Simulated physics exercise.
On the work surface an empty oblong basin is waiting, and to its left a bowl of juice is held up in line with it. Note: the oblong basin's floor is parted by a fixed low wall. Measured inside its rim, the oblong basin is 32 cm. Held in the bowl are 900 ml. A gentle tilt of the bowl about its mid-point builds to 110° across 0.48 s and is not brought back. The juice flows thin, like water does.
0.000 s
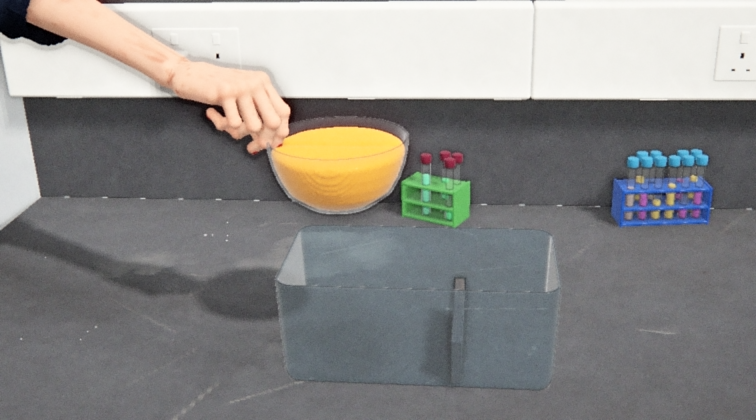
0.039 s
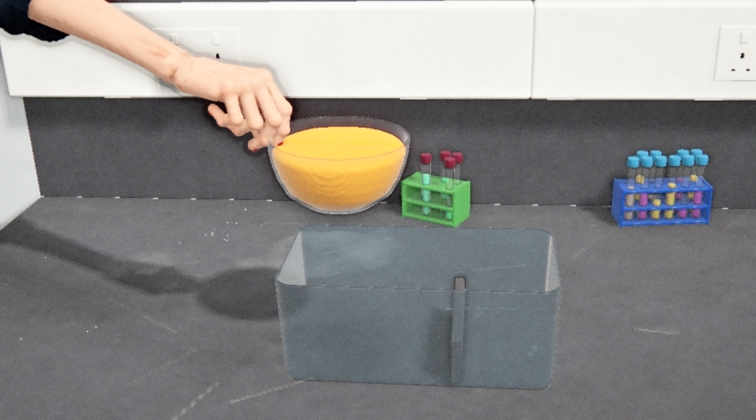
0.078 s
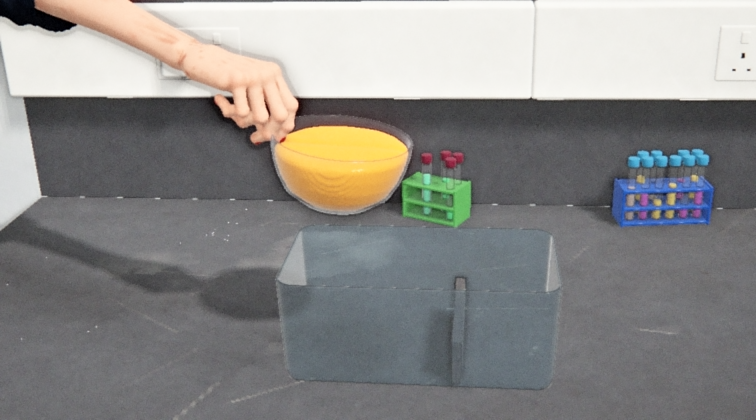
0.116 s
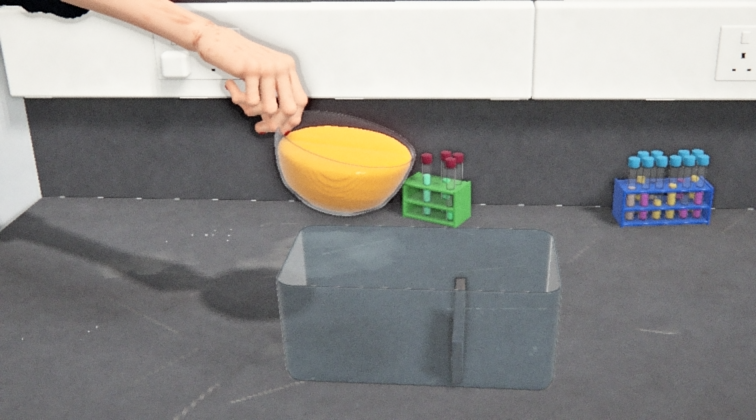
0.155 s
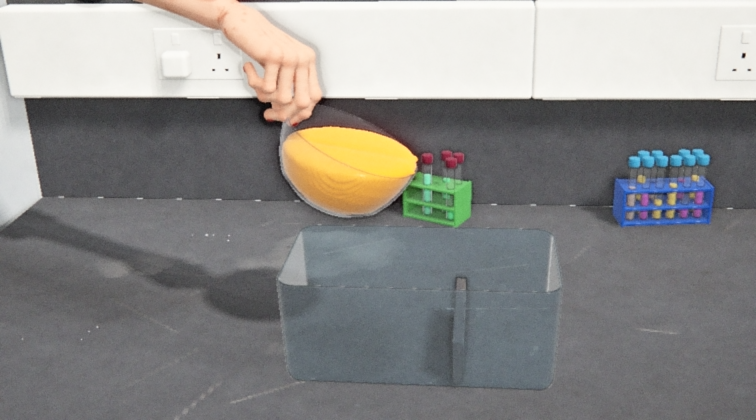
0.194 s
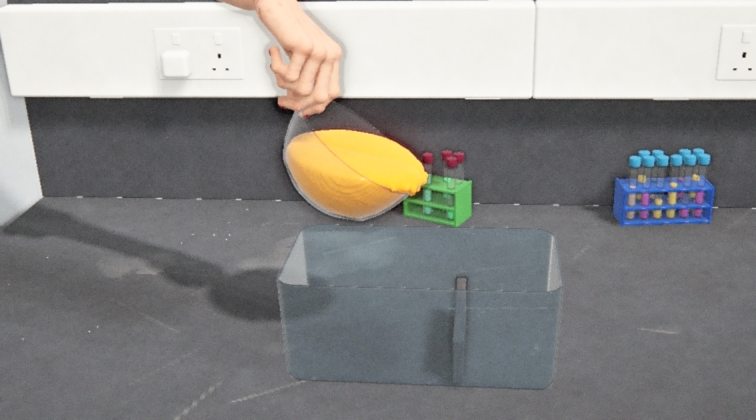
Clear bowl of orange juice tilting steadily to the right in a hand's grip, juice edging over its rim above a grey basin.
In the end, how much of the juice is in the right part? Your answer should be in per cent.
Roughly 20 percent is in the right part.
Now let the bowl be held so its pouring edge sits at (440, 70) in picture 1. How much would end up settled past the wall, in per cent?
It would then come to around 65 percent.
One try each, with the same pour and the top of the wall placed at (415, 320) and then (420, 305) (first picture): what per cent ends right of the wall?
In turn about 60 and 60 per cent.
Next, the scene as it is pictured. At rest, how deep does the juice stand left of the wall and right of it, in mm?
Depths: Left near 22 mm, right near 12 mm.
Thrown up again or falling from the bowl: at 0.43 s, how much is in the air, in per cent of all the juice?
Roughly 20 %.
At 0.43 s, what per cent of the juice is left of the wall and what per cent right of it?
I'd say some 52 in a hundred on the left and 20 on the right.
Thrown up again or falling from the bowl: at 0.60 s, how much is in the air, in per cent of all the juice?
Some 6 per cent.
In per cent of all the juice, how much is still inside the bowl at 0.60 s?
Roughly 0 percent remains.
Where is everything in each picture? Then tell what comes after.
It leans 0°; its right rim is at (407, 139); the juice meets the walls at (274, 145) and (405, 146); the oblong basin's rim runs from (288, 254) to (556, 261); the wall's top is at (458, 309), in the first frame.
It leans 2°; its right rim is at (408, 141); the juice meets the walls at (275, 144) and (406, 147), in the second frame.
It leans 7°; its right rim is at (411, 148); the juice meets the walls at (277, 141) and (408, 150), in the third frame.
It leans 15°; its right rim is at (414, 158); the juice meets the walls at (281, 138) and (412, 154), in the fourth frame.
It leans 26°; its right rim is at (415, 171); the juice meets the walls at (286, 138) and (415, 162); 2 per cent is over the edge, in the fifth frame.
It leans 39°; its right rim is at (413, 186); the juice meets the walls at (290, 141) and (403, 167); 8 per cent is over the edge, in the sixth frame.
By 0.43 s the tilt is 107° and 8 per cent is still to pour, 52 is left of the wall and 20 right of it.
By 0.60 s the tilt is 110° and 0 per cent is still to pour, 74 is left of the wall and 19 right of it.
By 0.78 s the tilt is 110° and 0 per cent is still to pour, 71 is left of the wall and 20 right of it.
By 0.98 s the tilt is 110° and 0 per cent is still to pour, 74 is left of the wall and 20 right of it.
At rest 74 per cent lies left of the wall, 20 right of it and 6 outside.
